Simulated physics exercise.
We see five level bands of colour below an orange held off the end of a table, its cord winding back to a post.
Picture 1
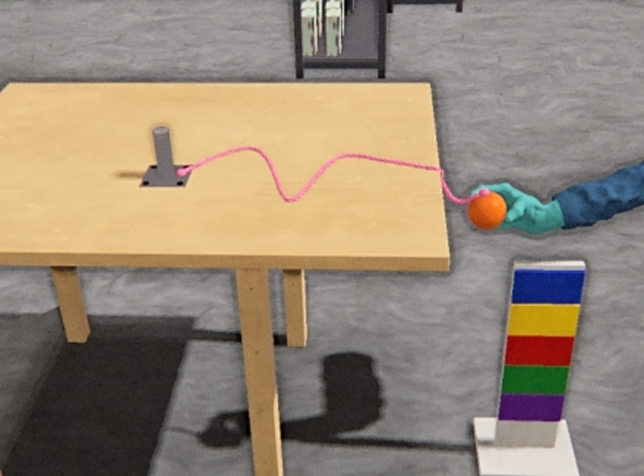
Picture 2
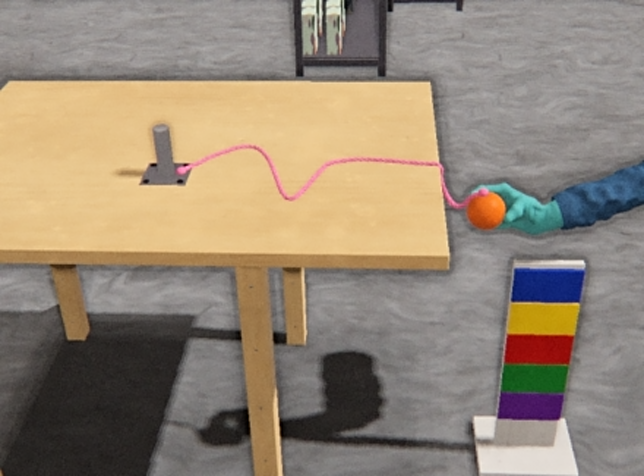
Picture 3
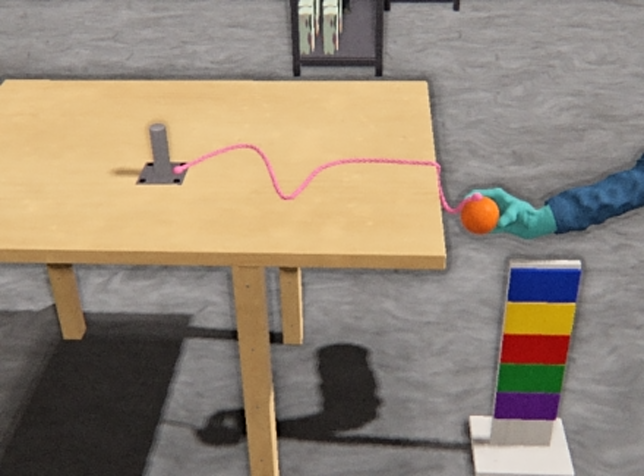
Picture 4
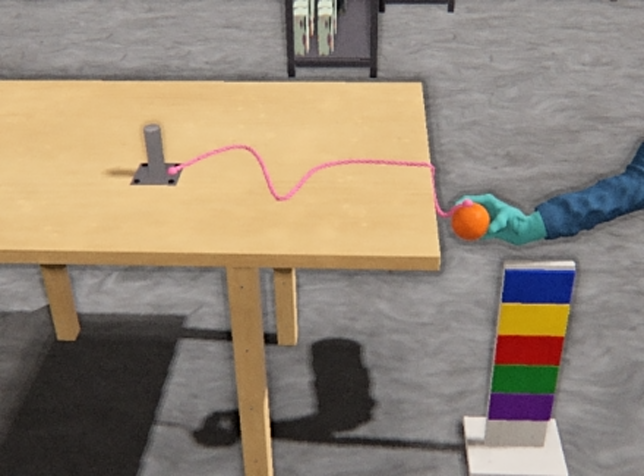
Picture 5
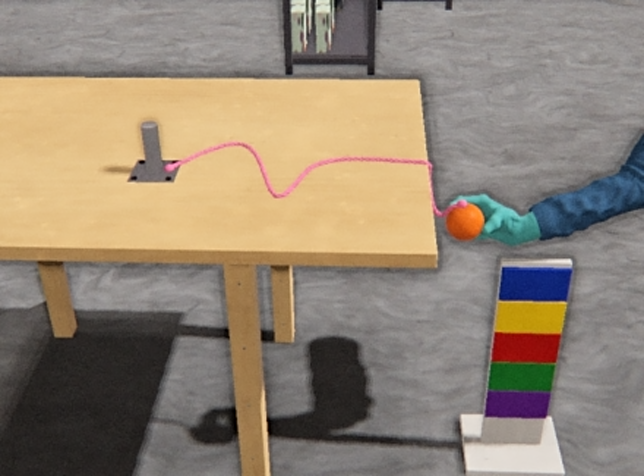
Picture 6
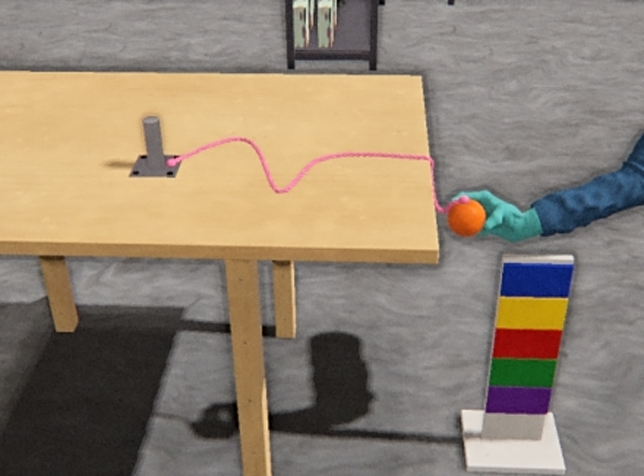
In a room with a grey floor, a gloved hand holds an orange ball just off the right end of a wooden table, its pink cord winding back to a grey post, above a stand of five coloured bands. The view drifts slightly, shifting everything a little left, while the hand keeps its grip.
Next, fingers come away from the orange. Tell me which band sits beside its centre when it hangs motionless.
The green one sits beside it.
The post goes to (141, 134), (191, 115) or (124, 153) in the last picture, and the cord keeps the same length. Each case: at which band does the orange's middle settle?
Red, green, red.
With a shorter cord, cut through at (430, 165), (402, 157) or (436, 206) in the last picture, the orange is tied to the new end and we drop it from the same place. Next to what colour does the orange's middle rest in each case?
Lab note - try 1: Yellow; try 2: Blue; try 3: Red.
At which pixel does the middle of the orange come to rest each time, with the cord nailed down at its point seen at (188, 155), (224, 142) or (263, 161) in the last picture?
(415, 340), (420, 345), (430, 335).
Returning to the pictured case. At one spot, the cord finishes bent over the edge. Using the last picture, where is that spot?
About (305, 171).
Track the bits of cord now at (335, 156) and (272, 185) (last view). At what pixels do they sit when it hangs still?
They finish close to (428, 212) and close to (368, 167).
Soon after, orange near (386, 364); level with green.
After that, orange near (435, 361); level with green.
In the end, orange near (415, 367); level with green. Its middle rests at the green band.
